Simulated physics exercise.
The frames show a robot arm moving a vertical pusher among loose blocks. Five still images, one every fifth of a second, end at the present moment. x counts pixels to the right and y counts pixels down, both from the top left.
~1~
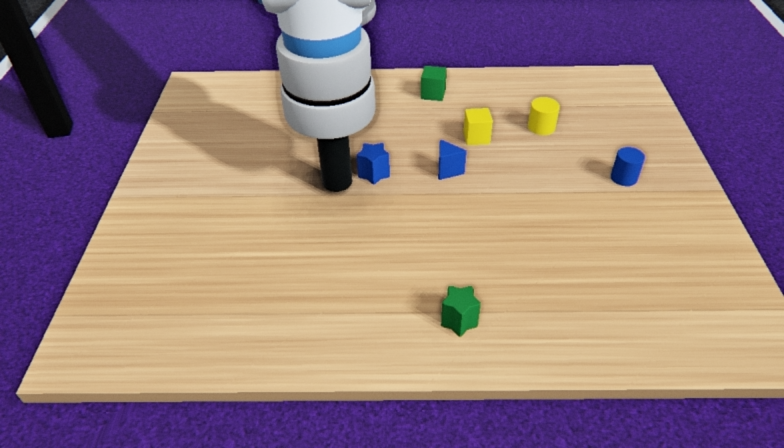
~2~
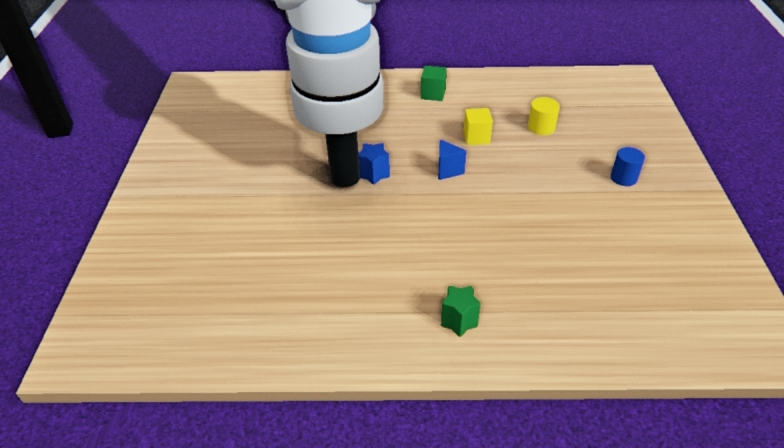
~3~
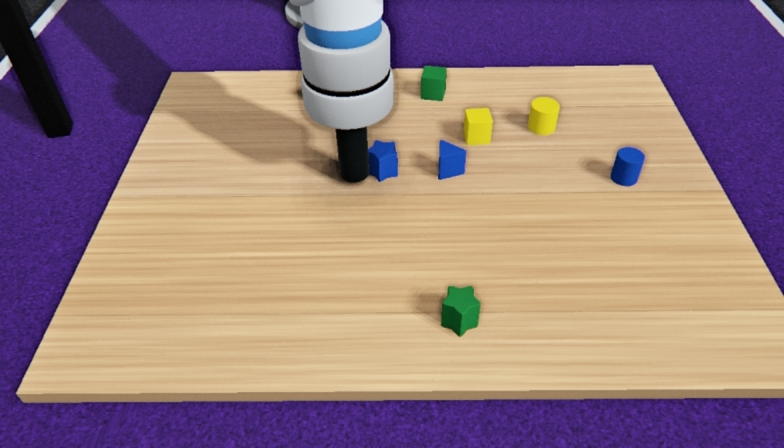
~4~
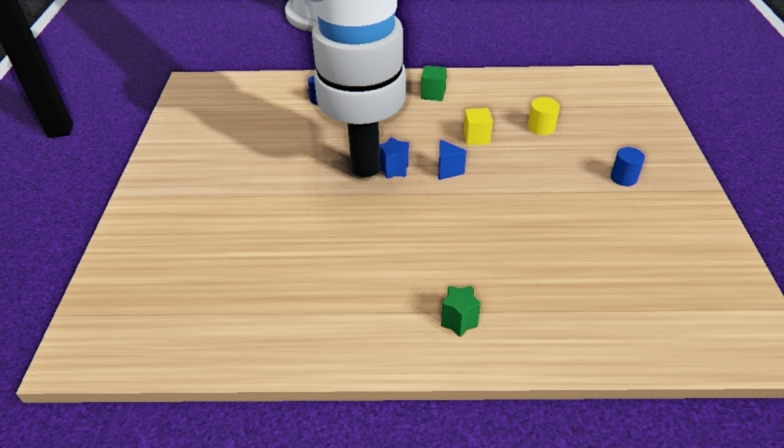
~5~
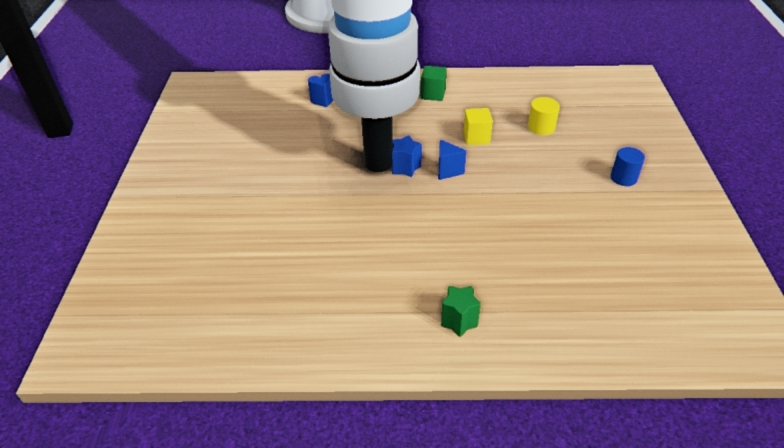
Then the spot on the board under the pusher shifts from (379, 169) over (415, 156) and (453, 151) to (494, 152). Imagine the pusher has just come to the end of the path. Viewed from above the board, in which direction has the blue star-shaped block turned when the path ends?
It rotates clockwise.
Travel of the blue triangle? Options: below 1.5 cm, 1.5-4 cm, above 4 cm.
By the end of the path, it will have gone between 1.5 and 4 cm.
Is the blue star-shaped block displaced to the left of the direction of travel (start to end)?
Short answer: No.
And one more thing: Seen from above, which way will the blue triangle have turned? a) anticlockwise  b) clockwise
That would be b.
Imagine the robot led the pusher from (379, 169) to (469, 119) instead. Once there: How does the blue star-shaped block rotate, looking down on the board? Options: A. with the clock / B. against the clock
Correct choice: A.
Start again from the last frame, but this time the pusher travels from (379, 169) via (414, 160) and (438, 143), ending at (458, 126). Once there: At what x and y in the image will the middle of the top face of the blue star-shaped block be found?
Located at (459, 131).
What follows on the original path. One third of the way, pusher at (415, 150); blue star-shaped block at (442, 135), turned 15° clockwise; blue triangle at (455, 148), turned 40° clockwise.
Two thirds of the way, pusher at (454, 145); blue star-shaped block at (480, 134), turned 30° clockwise; blue triangle at (466, 151), turned 80° clockwise.
At the end, pusher at (494, 146); blue star-shaped block at (520, 138), turned 40° clockwise; blue triangle at (466, 151), turned 80° clockwise; yellow square at (491, 112), turned 65° anticlockwise; yellow cylinder in place.
